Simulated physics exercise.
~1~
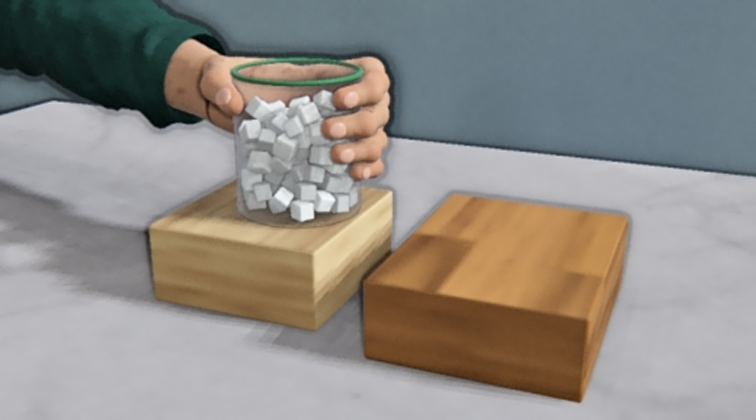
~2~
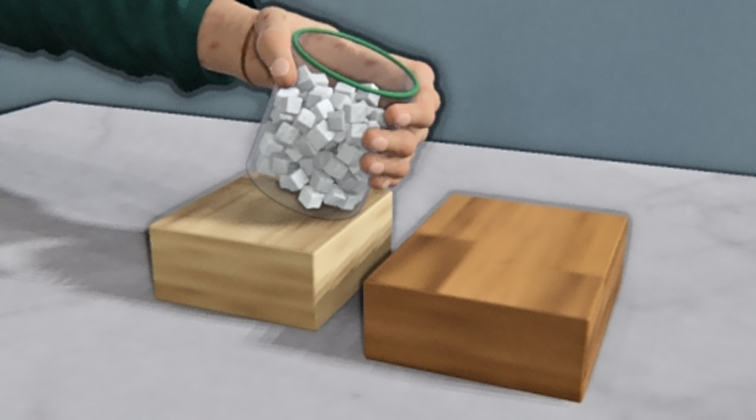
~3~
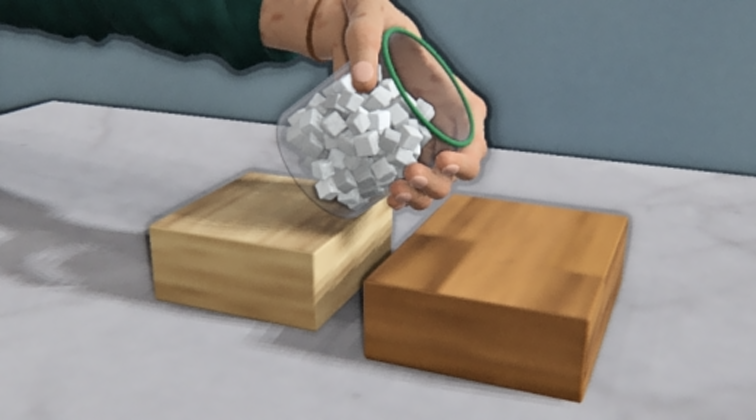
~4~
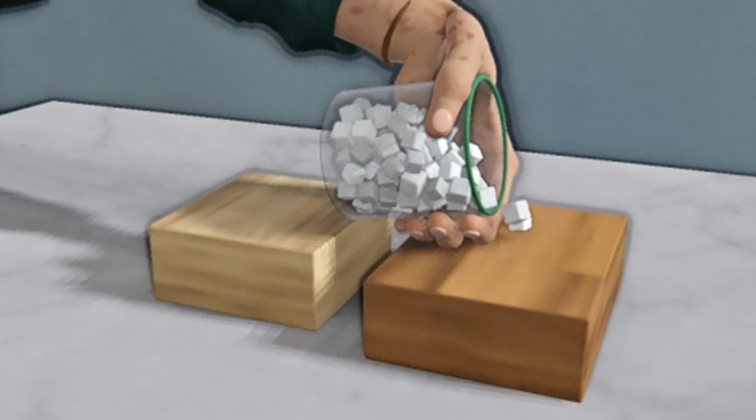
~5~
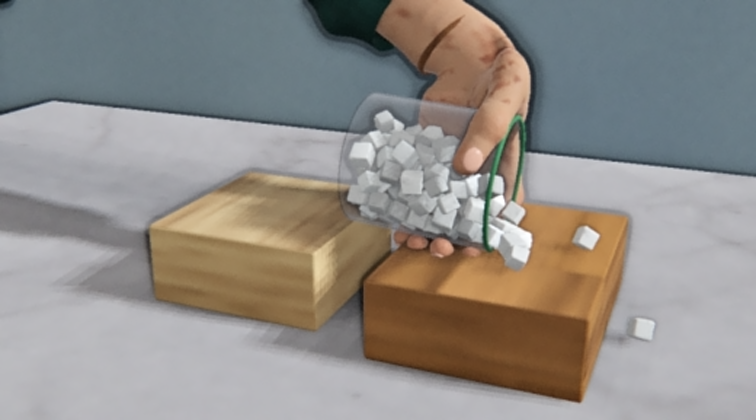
A hand lifts and tips a glass of white cubes rightward, spilling a few over a wooden block.
